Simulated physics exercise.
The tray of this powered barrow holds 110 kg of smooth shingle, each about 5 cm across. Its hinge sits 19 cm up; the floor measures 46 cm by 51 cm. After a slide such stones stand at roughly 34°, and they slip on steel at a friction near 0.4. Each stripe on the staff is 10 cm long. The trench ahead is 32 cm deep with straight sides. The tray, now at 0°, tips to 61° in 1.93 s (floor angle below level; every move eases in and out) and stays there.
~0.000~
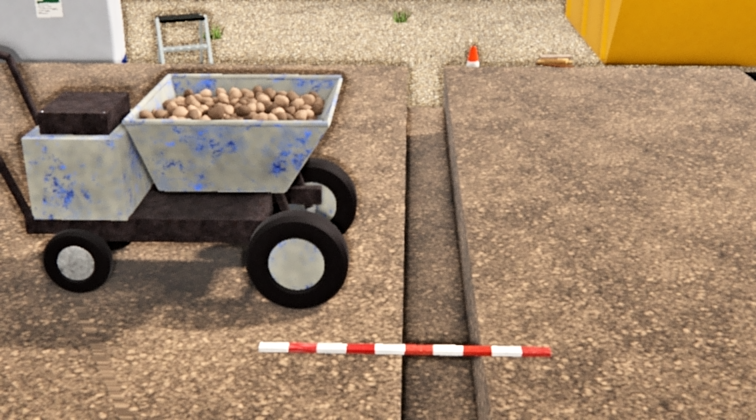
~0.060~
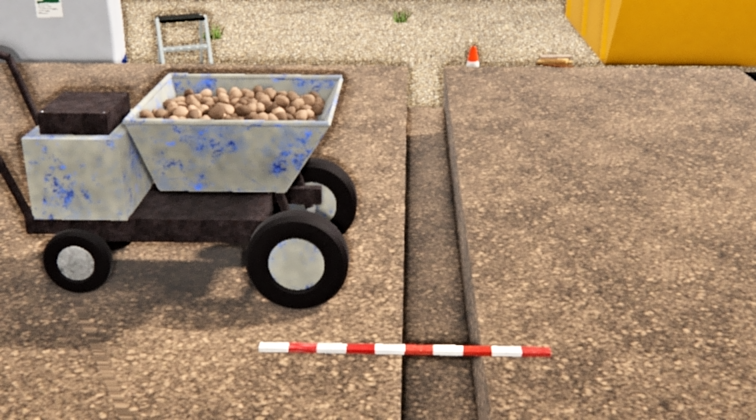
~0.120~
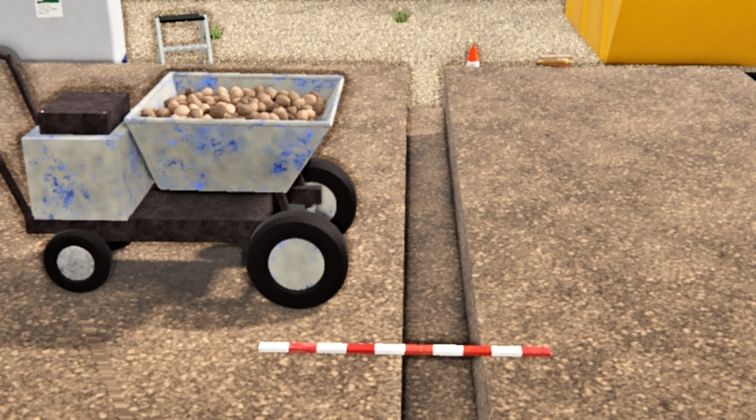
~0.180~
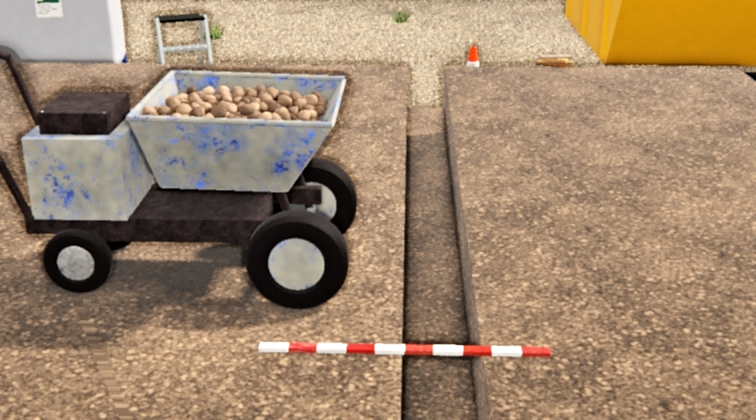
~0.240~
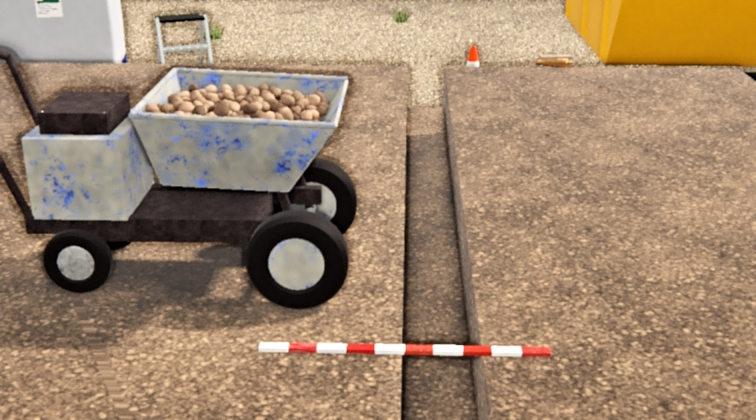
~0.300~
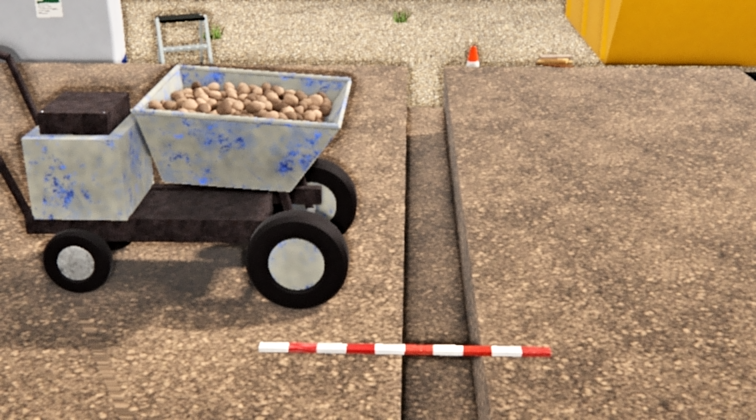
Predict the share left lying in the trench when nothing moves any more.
Roughly 42 per cent ends in the trench.
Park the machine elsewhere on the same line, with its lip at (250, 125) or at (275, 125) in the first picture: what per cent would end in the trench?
First some 60, then 70 per cent.
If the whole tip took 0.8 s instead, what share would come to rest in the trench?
It would be near 25 per cent.
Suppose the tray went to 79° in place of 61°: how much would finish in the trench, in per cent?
Then about 40 per cent.
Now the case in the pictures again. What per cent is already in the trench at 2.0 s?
Some 10 per cent.
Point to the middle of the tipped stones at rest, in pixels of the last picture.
Their middle is at about (464, 324).
After 1.5 s the floor is at 52°; 100 % in the tray; the foremost stones are at (444, 186).
After 2.0 s the floor is at 61°; 71 % in the tray, 12 % in the trench, 17 % past the trench; the foremost stones are at (547, 273).
After 2.4 s the floor is at 61°; 52 % in the tray, 19 % in the trench, 29 % past the trench; the foremost stones are at (616, 275).
After 4.3 s the floor is at 61°; 28 % in the tray, 42 % in the trench, 30 % past the trench; the foremost stones are at (650, 267).
